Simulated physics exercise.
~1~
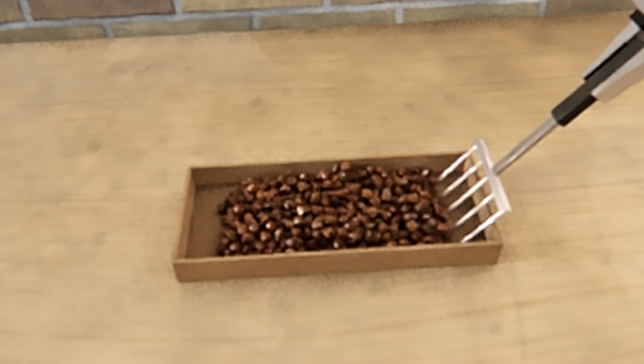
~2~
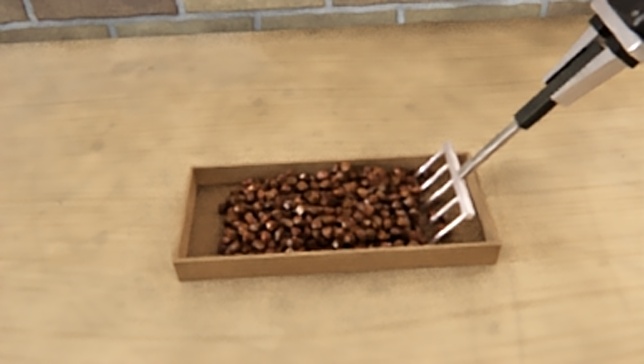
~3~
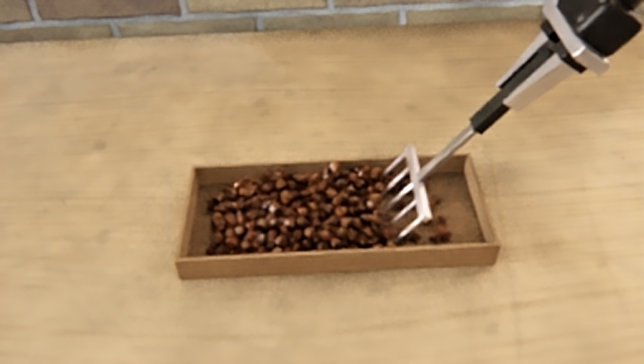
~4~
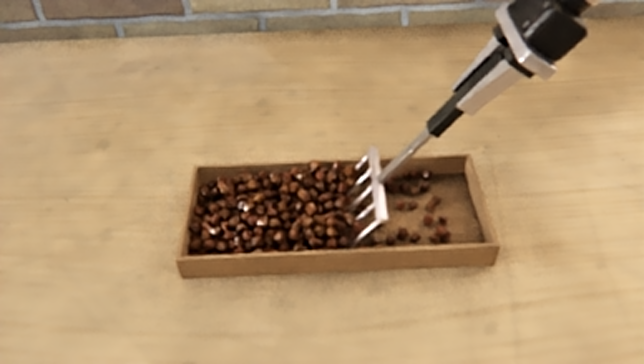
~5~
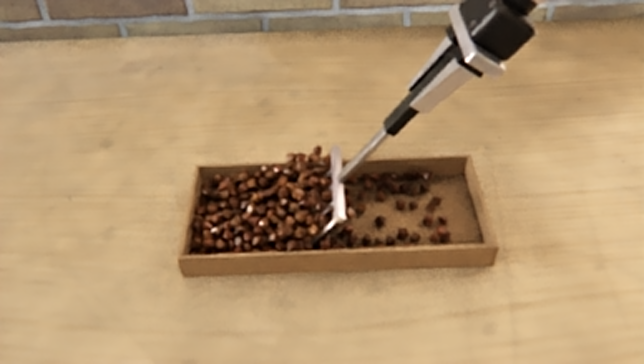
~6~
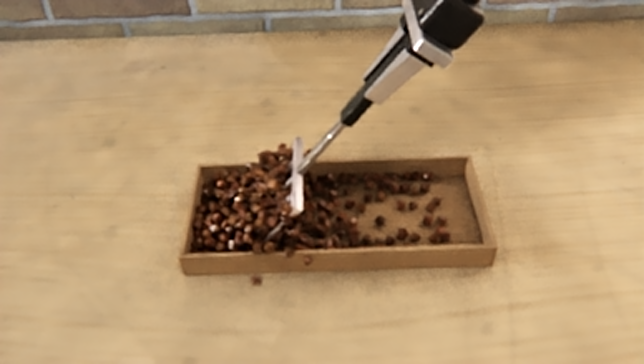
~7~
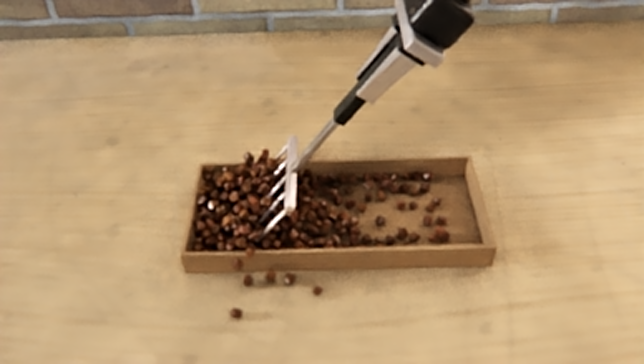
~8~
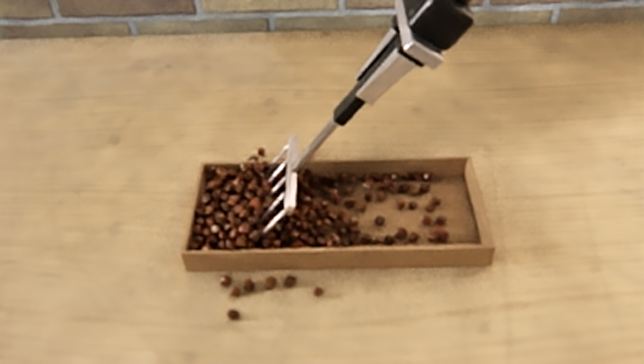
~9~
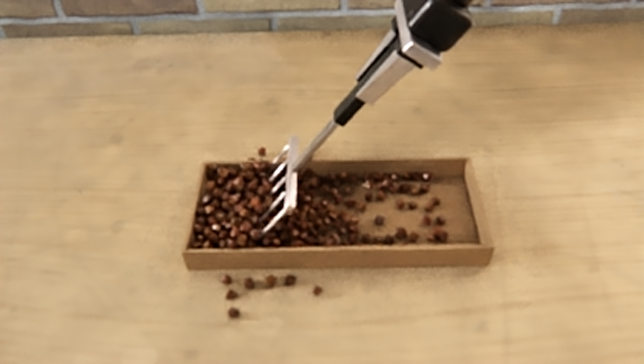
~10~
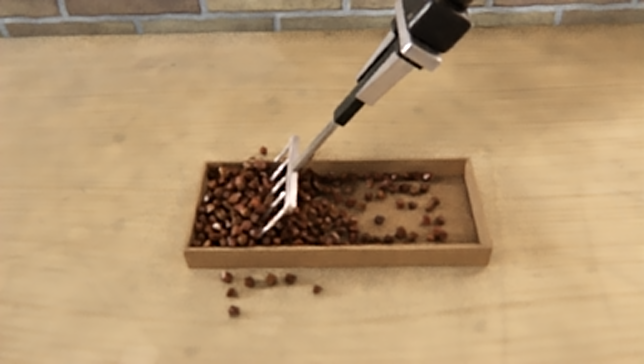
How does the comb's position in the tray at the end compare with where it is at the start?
At the start the comb is at the right end of the tray, and by the end it rests well to the left, among the pellets heaped in the left part.
On a pale wooden surface in front of a brick wall, a shallow rectangular tray holds a heap of small brown pellets, with a metal comb held by a robot arm at its right end. The arm drags the comb leftward through the tray, pushing the pellets ahead of it and leaving a few scattered behind. The heap piles up against the left side, and some pellets spill over the front edge onto the surface. The comb then stops in the left part of the tray and stays there, with most pellets still inside and a small group lying in front.
